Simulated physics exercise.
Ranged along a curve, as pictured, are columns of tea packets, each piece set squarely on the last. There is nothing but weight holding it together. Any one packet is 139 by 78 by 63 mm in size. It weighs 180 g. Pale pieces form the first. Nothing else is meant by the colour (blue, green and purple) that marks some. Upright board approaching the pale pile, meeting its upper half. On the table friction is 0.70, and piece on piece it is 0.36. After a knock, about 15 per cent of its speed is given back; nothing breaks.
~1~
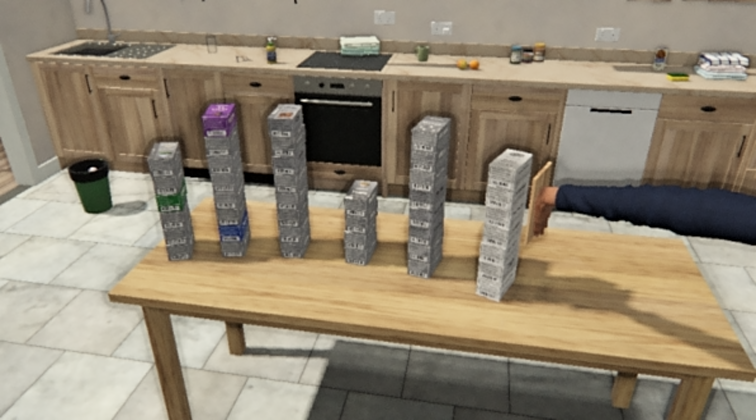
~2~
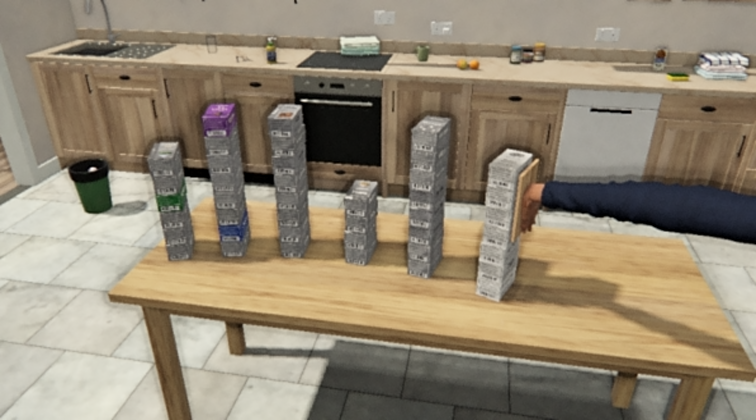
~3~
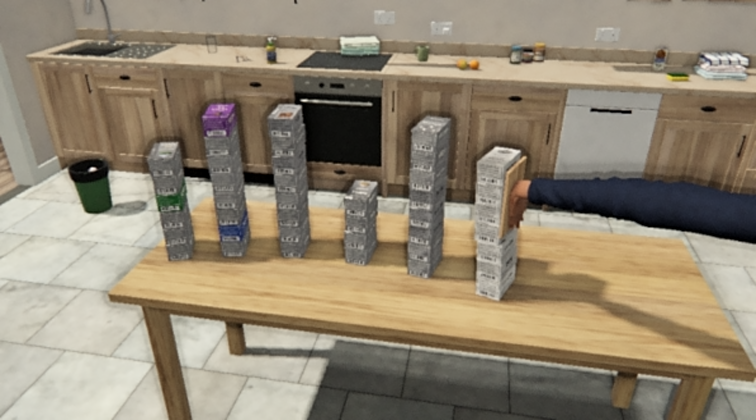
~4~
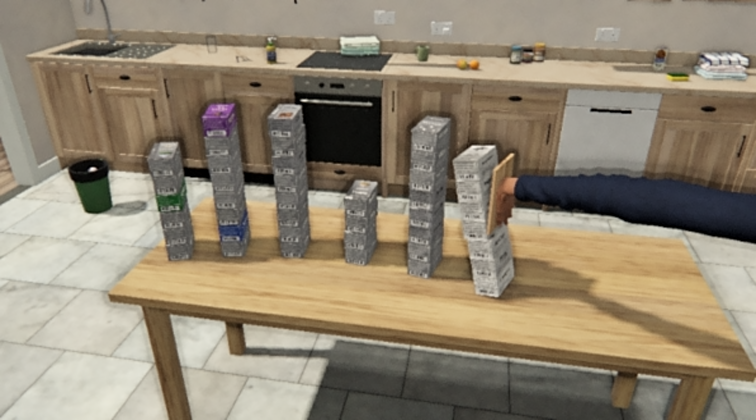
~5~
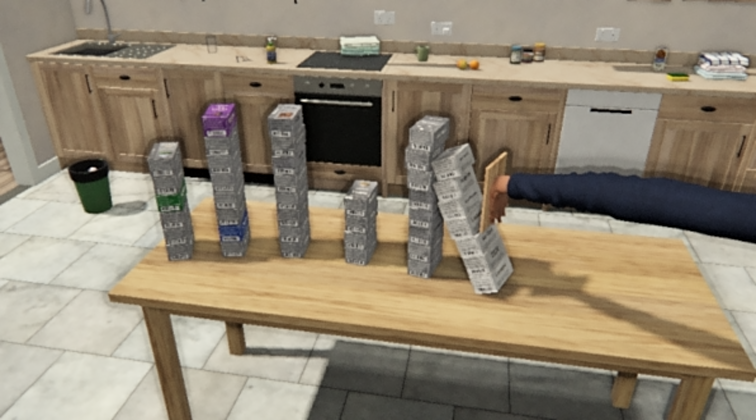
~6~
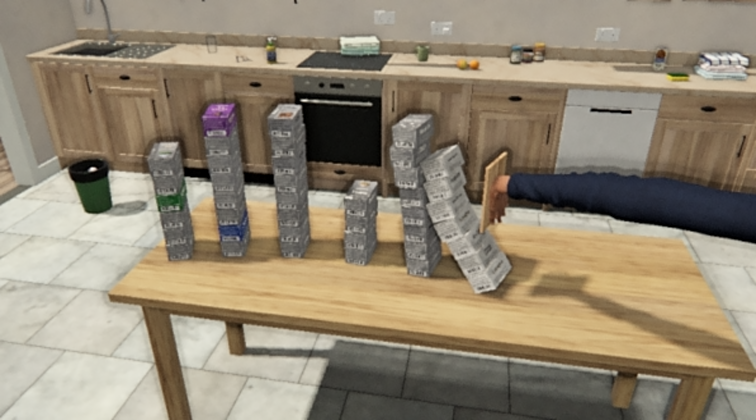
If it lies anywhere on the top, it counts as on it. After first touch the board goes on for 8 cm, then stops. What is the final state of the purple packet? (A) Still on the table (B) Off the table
B.
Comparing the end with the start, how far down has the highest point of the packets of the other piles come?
By about 29 cm, start to end.
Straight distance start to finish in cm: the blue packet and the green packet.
Blue 12 cm, green 106 cm.
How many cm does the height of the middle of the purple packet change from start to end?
Roughly 119 centimetres lower.
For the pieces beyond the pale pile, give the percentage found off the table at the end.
Roughly 35 percent.
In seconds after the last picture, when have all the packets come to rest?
That is at about 2.5 s.
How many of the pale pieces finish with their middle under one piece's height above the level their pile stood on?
The tally of pale pieces is 5.
Then, 0.39 s after the last picture, 7 of the pale pile down; none of the 34 other packets off the table, 14 disturbed; purple packet unmoved.
Then, 0.95 s after the last picture, 7 of the pale pile down; none of the 34 other packets off the table, 31 disturbed; purple packet leaning 21°, 20 mm lower; blue packet leaning 22°.
Then, 1.69 s after the last picture, 7 of the pale pile down; 9 of the 34 other packets off the table; purple packet on its side; green packet on its side.
At rest, 7 of the pale pile down; 12 of the 34 other packets off the table; purple packet upside down; green packet on its side; blue packet leaning 42°, 34 mm lower.
